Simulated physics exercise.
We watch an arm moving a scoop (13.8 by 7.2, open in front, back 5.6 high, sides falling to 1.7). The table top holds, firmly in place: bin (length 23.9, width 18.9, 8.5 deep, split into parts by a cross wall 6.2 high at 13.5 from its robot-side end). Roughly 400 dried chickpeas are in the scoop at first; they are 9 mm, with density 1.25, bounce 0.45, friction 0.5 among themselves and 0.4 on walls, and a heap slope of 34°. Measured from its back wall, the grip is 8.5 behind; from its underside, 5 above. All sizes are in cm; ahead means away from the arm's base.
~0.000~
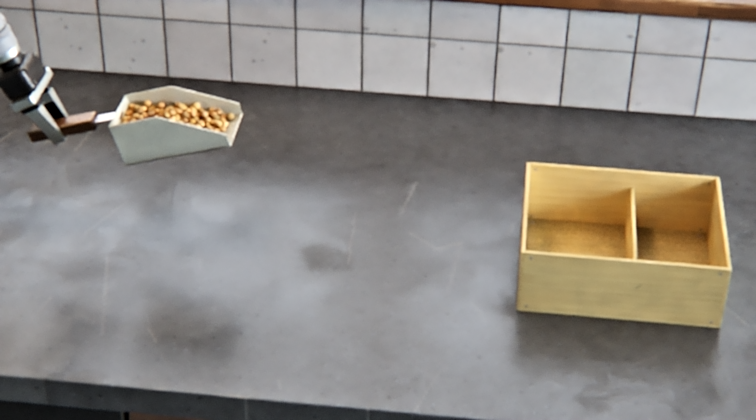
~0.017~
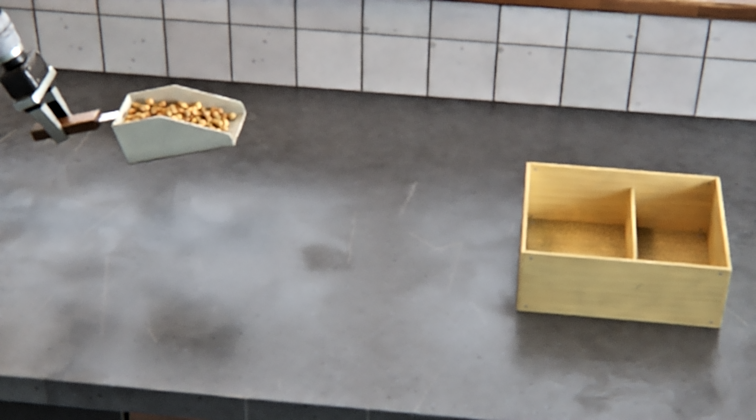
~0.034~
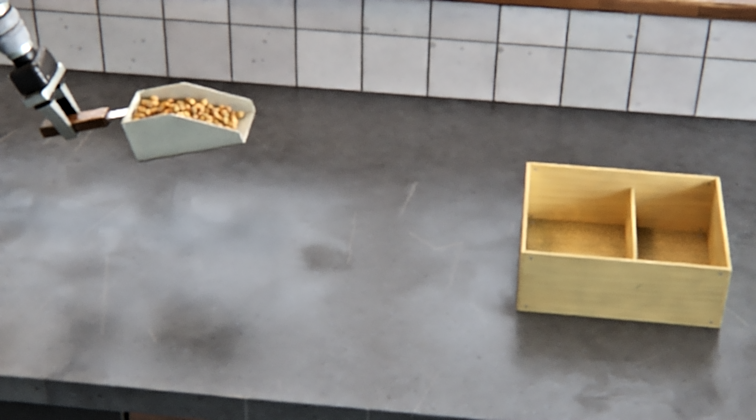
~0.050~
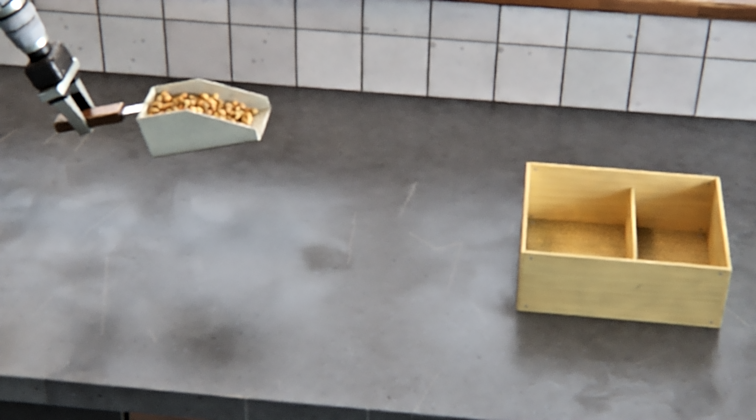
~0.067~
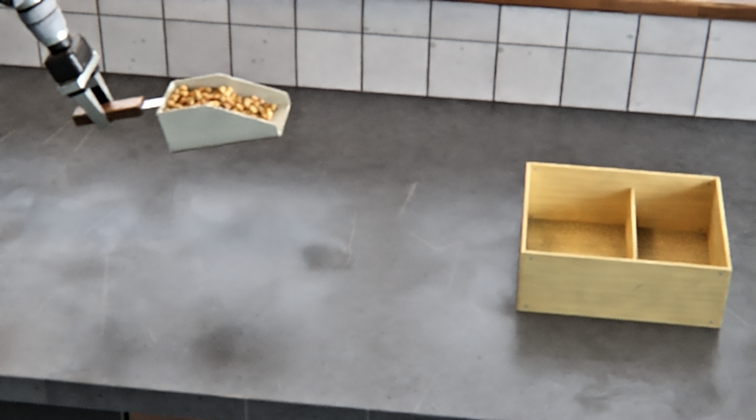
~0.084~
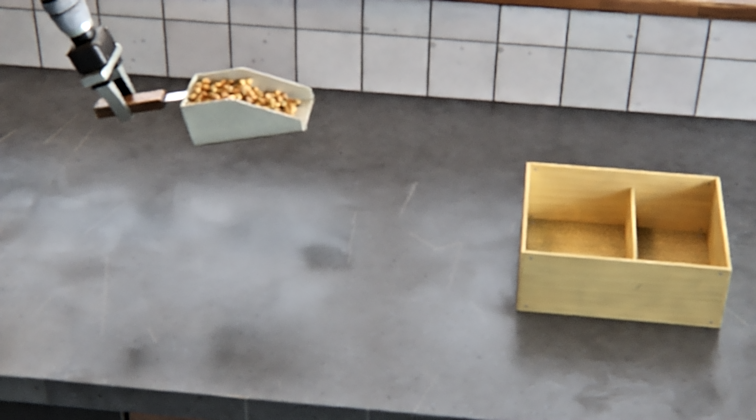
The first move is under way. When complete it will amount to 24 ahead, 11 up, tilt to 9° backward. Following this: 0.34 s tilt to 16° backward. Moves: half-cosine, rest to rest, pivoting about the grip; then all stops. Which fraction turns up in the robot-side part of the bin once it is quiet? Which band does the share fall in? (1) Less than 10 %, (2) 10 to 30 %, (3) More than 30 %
Option 2: 10 to 30 %.
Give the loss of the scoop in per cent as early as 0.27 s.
Roughly 85 per cent by then.
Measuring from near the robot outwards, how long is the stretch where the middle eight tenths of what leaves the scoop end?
I'd estimate near 58 cm.
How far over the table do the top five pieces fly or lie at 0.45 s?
About 22 cm.
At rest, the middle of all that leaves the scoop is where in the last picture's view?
Roughly at (687, 271) in the last picture.
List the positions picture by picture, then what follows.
The first frame shows scoop floor at (174, 139), tilted 17° backward; upper third of the load around (175, 121), from x 120 to 230, top at y 105; 403 on the scoop.
The second frame shows scoop floor at (177, 138), tilted 17° backward; upper third of the load around (175, 120), from x 120 to 230, top at y 100.
The third frame shows scoop floor at (187, 136), tilted 16° backward; upper third of the load around (181, 117), from x 130 to 240, top at y 100.
The fourth frame shows scoop floor at (202, 132), tilted 16° backward; upper third of the load around (192, 112), from x 145 to 255, top at y 95.
The fifth frame shows scoop floor at (221, 127), tilted 15° backward; upper third of the load around (209, 106), from x 165 to 275, top at y 90.
The sixth frame shows scoop floor at (244, 121), tilted 14° backward; upper third of the load around (230, 100), from x 190 to 295, top at y 80; 403 on the scoop.
By 0.27 s, tilted 10° backward, highest piece 30 above the table; 53 on the scoop, 350 in flight or on a rim.
By 0.45 s, tilted 15° backward, highest piece 24 above the table; 238 in the far-side part, 67 in the robot-side part, 23 on the table or floor, 75 in flight or on a rim.
By 0.74 s, tilted 16° backward, highest piece 5 above the table; 255 in the far-side part, 76 on the table or floor, 70 in the robot-side part, 2 in flight or on a rim.
By 1.79 s, tilted 16° backward, highest piece 3 above the table; 255 in the far-side part, 78 on the table or floor, 70 in the robot-side part.
Final count, 255 in the far-side part, 78 on the table or floor, 70 in the robot-side part. That is 17 % in the robot-side part of the bin.
